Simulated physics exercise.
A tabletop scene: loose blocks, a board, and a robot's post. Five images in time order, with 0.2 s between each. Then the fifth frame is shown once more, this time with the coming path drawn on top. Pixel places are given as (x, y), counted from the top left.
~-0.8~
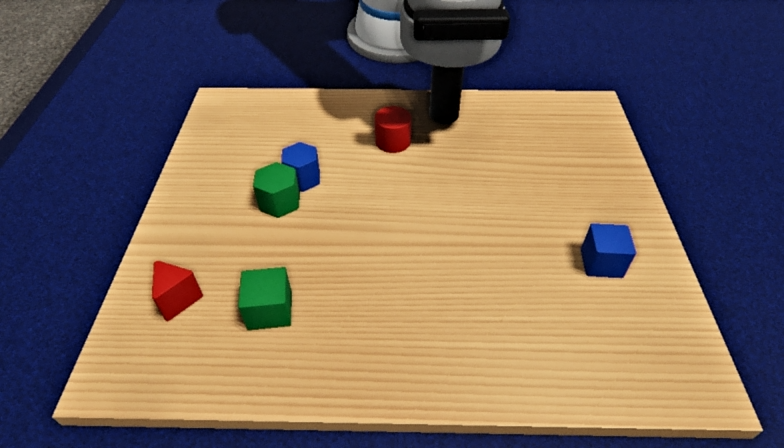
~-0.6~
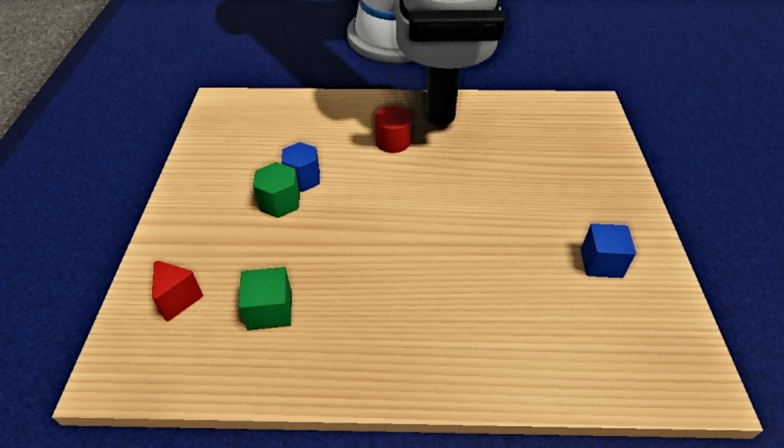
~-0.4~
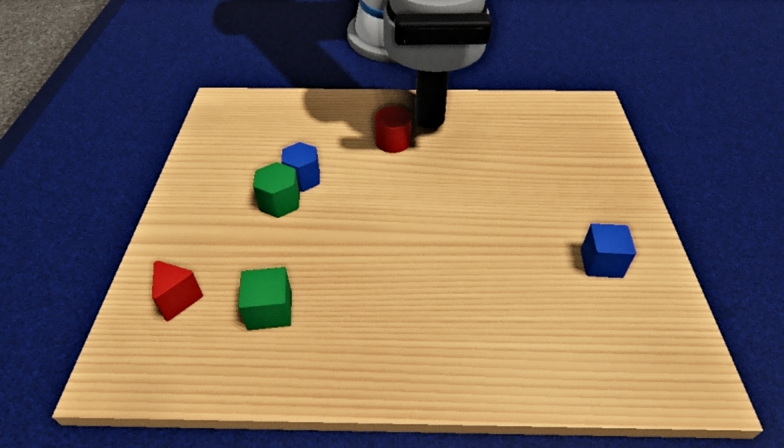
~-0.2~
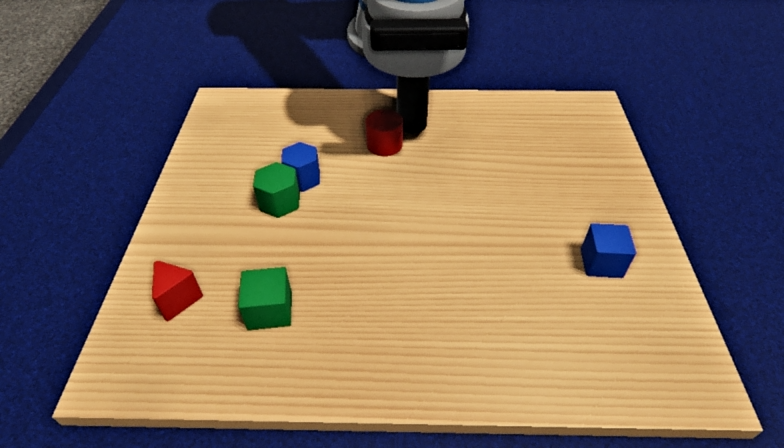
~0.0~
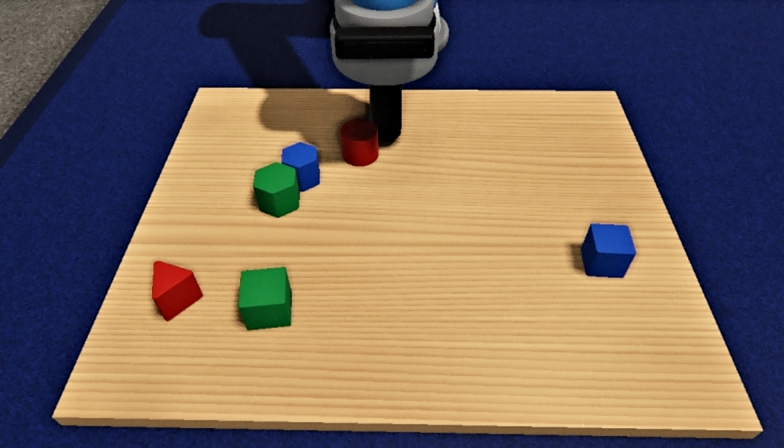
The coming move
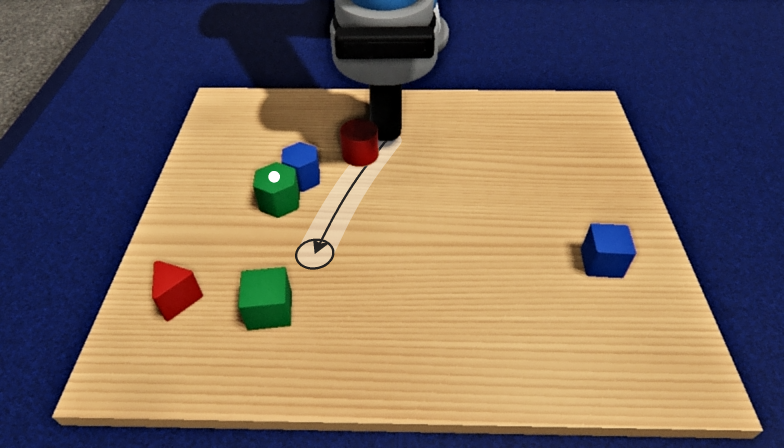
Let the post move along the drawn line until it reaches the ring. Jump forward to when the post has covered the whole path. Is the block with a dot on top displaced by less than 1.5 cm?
In short: Yes.
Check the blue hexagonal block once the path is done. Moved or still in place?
Gets moved.
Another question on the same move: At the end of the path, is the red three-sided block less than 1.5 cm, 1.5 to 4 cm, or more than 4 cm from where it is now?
Overall it shifts less than 1.5 cm.
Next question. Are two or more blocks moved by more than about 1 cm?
I'd say yes.
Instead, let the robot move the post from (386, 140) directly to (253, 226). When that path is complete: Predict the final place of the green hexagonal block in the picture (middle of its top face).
It ends at (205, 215).
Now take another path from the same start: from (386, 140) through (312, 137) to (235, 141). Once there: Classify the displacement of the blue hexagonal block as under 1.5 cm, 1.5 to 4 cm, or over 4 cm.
Short of 1.5 cm.
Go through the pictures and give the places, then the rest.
In the first frame, post tip at (444, 116); block tops, red three-sided block at (167, 276); green four-sided block at (262, 286); green hexagonal block at (274, 177); blue hexagonal block at (299, 154); red cylinder at (393, 117).
In the second frame, post at (441, 117); blocks unchanged.
In the third frame, post at (430, 120); blocks unchanged.
In the fourth frame, post at (412, 125); red cylinder at (384, 120).
In the fifth frame, post at (386, 132); red three-sided block at (167, 276); green four-sided block at (262, 286); green hexagonal block at (274, 177); blue hexagonal block at (299, 154); red cylinder at (359, 129).
Path on the board, from (386, 140) over (349, 190) to (315, 254); the dot is on the green hexagonal block.
The first path, step by step. One third of the way, post at (361, 164); green hexagonal block at (271, 178); blue hexagonal block at (286, 153), turned 15° anticlockwise; red cylinder at (323, 148).
Two thirds of the way, post at (337, 202); green hexagonal block at (271, 178); blue hexagonal block at (276, 151), turned 15° anticlockwise; red cylinder at (315, 154).
At the end, post at (313, 246); red three-sided block in place; green four-sided block in place; green hexagonal block at (271, 178); blue hexagonal block at (276, 151), turned 15° anticlockwise; red cylinder at (315, 154).
